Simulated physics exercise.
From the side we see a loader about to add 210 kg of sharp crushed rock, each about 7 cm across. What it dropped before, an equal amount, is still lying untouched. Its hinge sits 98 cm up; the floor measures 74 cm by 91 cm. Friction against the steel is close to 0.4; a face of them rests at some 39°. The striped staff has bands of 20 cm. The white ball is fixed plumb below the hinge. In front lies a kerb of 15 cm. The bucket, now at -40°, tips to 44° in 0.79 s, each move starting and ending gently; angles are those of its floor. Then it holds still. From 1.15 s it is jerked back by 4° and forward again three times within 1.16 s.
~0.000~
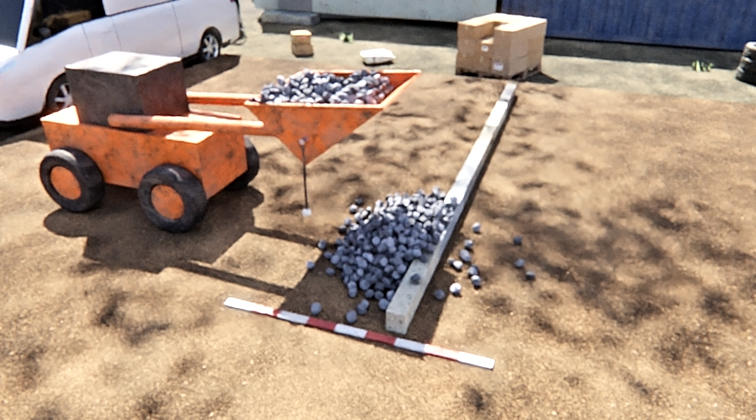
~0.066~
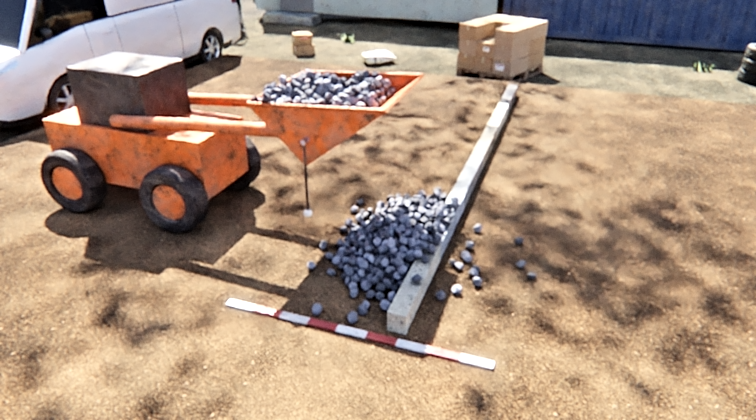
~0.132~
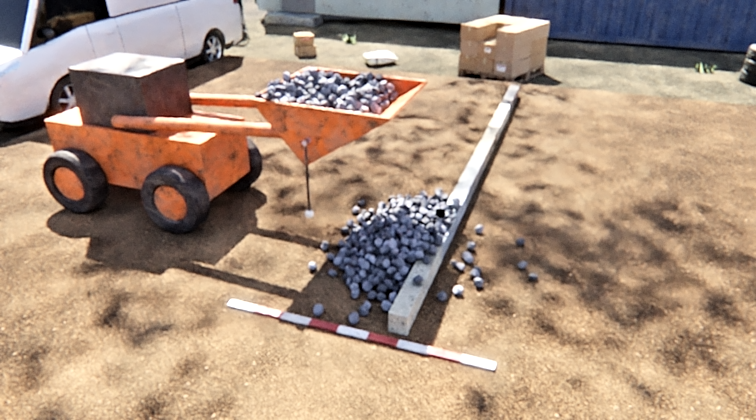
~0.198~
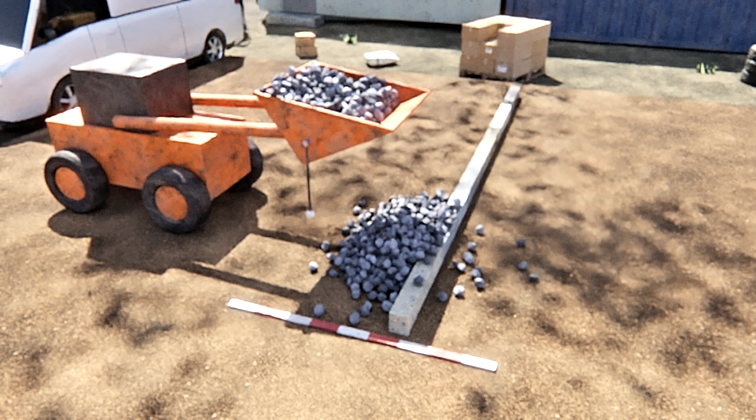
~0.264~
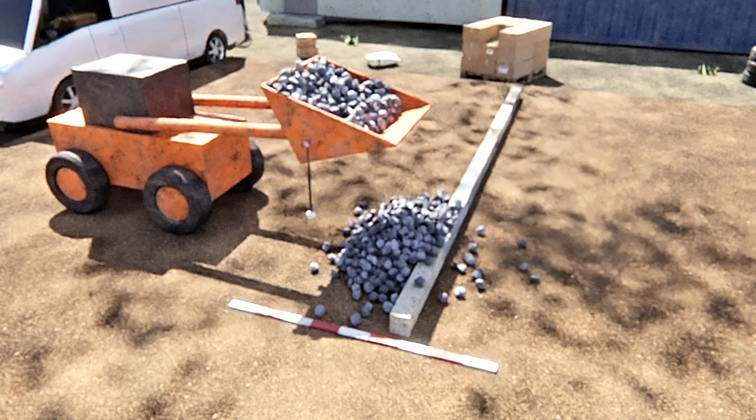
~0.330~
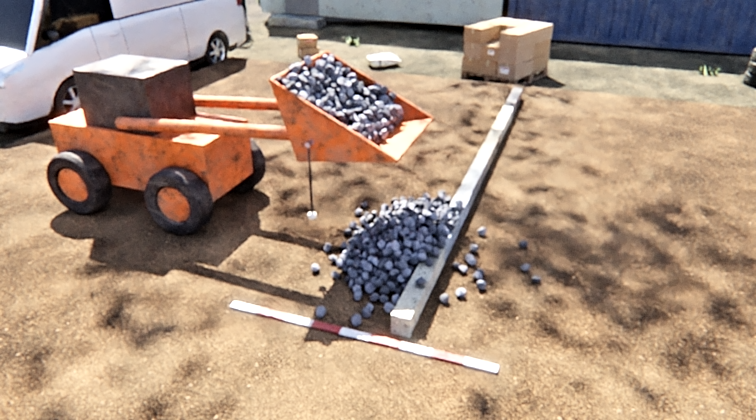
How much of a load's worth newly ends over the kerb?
Some 17 per cent is added.
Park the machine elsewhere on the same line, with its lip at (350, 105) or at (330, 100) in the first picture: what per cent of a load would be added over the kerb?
About 5 and 0 per cent.
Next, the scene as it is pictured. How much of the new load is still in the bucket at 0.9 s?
It holds some 65 per cent.
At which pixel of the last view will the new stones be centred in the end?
Near (405, 227).
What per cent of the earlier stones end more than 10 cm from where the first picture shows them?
About 0 per cent.
After 0.6 s the floor is at 31°; in per cent of one load, 99 in the bucket, 98 on this side of the kerb, 2 over the kerb; the foremost stones are at (495, 272).
After 0.9 s the floor is at 44°; in per cent of one load, 66 in the bucket, 132 on this side of the kerb, 2 over the kerb; the foremost stones are at (495, 272).
After 2.8 s the floor is at 44°; in per cent of one load, 0 in the bucket, 180 on this side of the kerb, 20 over the kerb; the foremost stones are at (541, 271).
After 5.2 s the floor is at 44°; in per cent of one load, 0 in the bucket, 180 on this side of the kerb, 20 over the kerb; the foremost stones are at (541, 271). Net gain over the kerb, 17.
